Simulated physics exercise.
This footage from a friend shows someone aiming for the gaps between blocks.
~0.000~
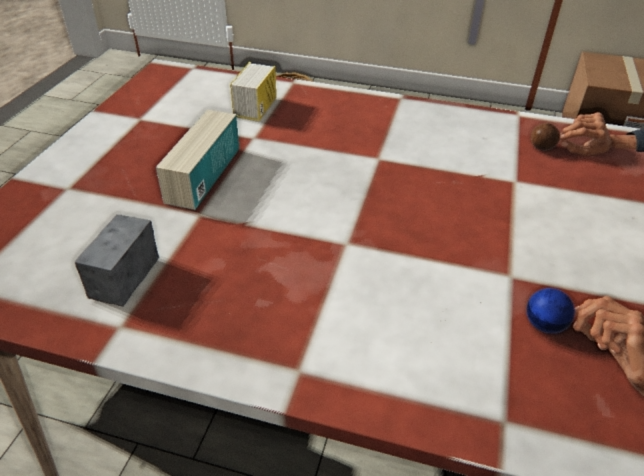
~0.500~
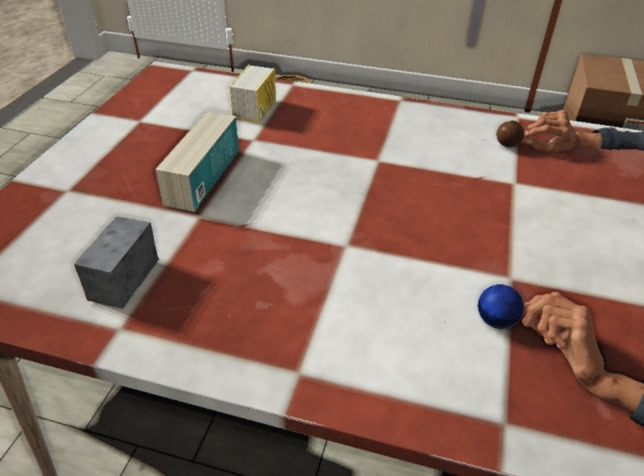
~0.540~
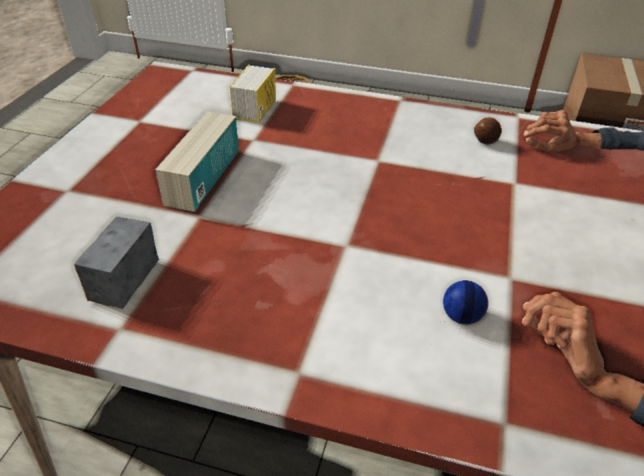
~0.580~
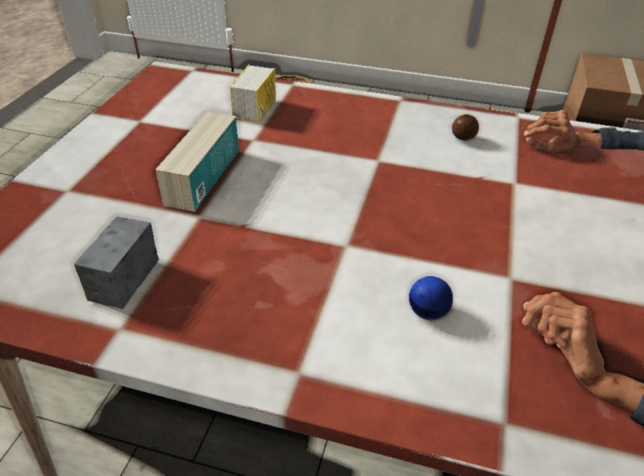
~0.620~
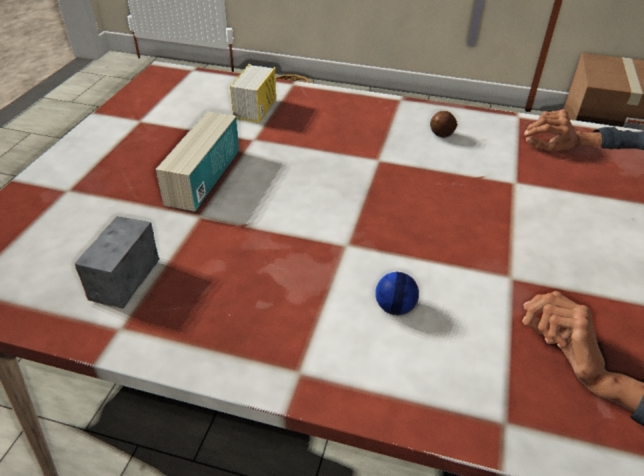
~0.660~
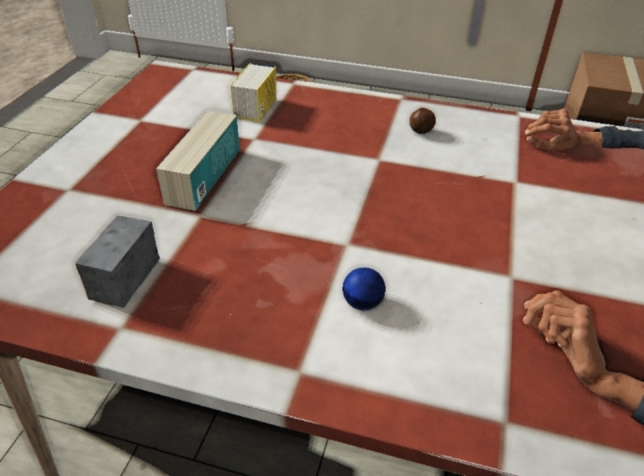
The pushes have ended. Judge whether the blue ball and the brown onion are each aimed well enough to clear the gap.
Blue ball - misses it; brown onion - misses it.
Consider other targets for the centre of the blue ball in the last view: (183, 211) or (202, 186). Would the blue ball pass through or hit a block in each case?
On the first aim it fits through; on the second it fails to get by.
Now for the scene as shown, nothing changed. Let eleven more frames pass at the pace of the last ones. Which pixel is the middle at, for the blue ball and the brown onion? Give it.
Expect the blue ball at about (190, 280), with the brown onion at about (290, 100).
After 0.86 s, blue ball heading on near (204, 269); brown onion heading on near (320, 107).
After 1.34 s, blue ball coming back near (201, 297); brown onion coming back near (304, 107).
After 1.86 s, blue ball coming back near (230, 330); brown onion coming back near (324, 112).
By the end (2.3 s), the blue ball is stopped; the brown onion is stopped, near (332, 114).
